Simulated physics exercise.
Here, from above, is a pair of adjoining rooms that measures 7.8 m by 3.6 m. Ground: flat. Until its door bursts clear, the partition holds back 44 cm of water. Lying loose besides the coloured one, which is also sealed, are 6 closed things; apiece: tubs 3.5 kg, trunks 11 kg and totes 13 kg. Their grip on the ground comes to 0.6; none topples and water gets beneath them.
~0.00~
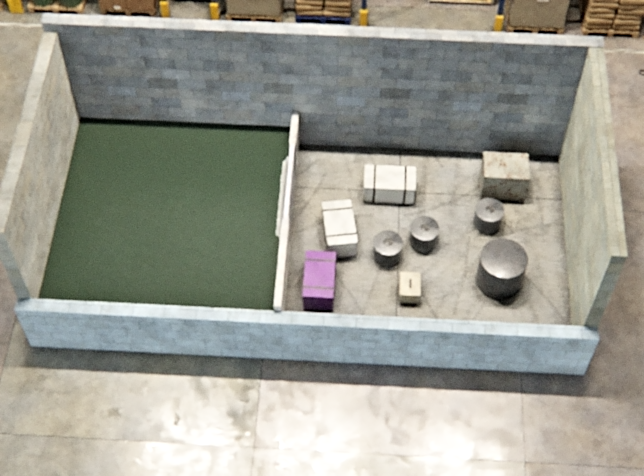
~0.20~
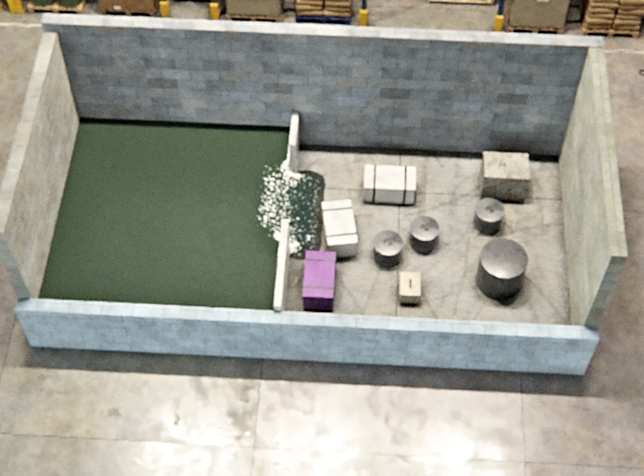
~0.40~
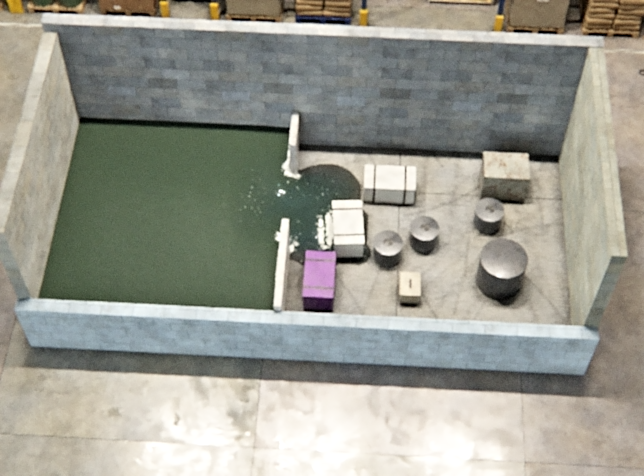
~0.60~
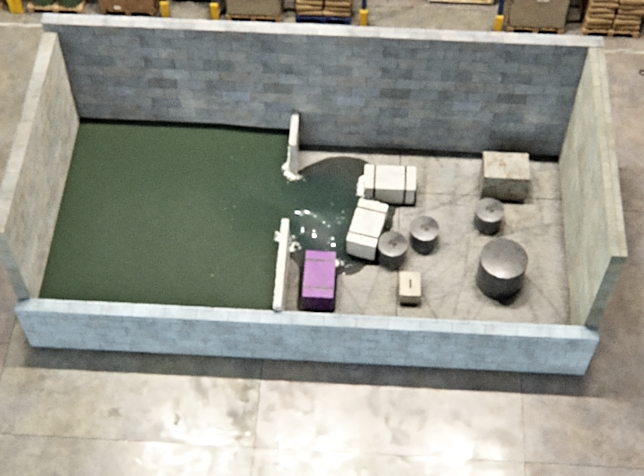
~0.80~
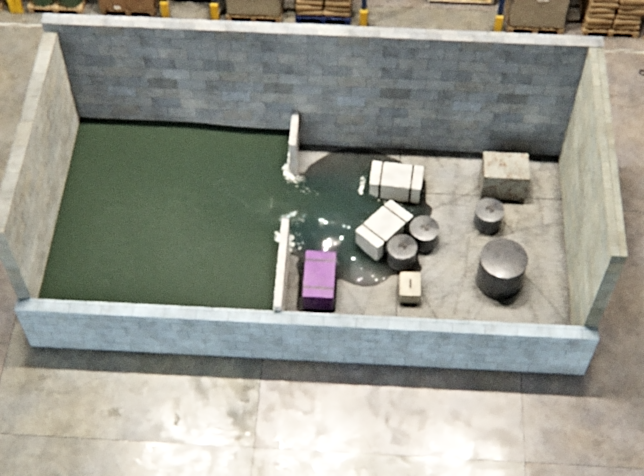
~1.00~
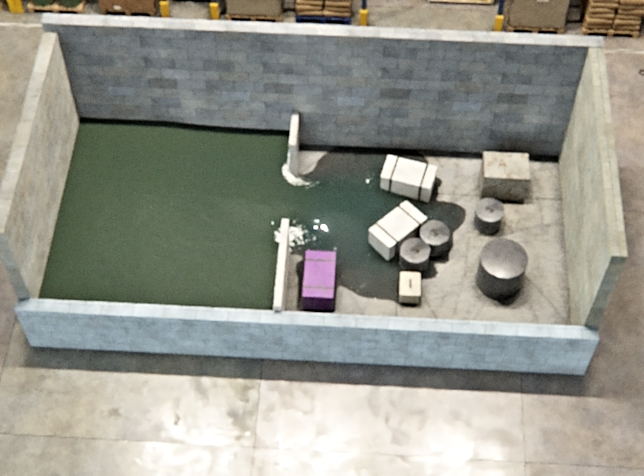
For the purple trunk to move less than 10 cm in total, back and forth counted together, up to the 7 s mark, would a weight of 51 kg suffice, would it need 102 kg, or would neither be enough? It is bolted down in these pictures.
It needs 102 kg.
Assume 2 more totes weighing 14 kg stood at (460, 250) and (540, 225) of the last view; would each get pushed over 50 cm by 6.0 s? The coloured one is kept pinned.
Beyond, then beyond.
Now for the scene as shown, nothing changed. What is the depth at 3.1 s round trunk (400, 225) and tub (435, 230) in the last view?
Depth approx. 11 cm / 7 cm.
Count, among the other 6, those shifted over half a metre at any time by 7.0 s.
That adds up to 6.
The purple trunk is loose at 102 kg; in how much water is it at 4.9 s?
Something like 3 centimetres.
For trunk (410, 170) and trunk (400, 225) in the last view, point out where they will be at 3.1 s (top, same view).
(455, 149) and (524, 221), roughly.
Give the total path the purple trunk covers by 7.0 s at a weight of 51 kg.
40 cm in all.
After 1.4 s the purple trunk would be 0 cm from its start with 51 kg and 0 cm from its start with 102 kg; 1 cm of water round it then.
After 3.1 s the purple trunk would be 0 cm from its start with 51 kg and 0 cm from its start with 102 kg; 2 cm of water round it then.
After 4.9 s the purple trunk would be 0 cm from its start with 51 kg and 0 cm from its start with 102 kg; 3 cm of water round it then.
After 7.0 s the purple trunk would be 37 cm from its start with 51 kg and 0 cm from its start with 102 kg; 19 cm of water round it then.
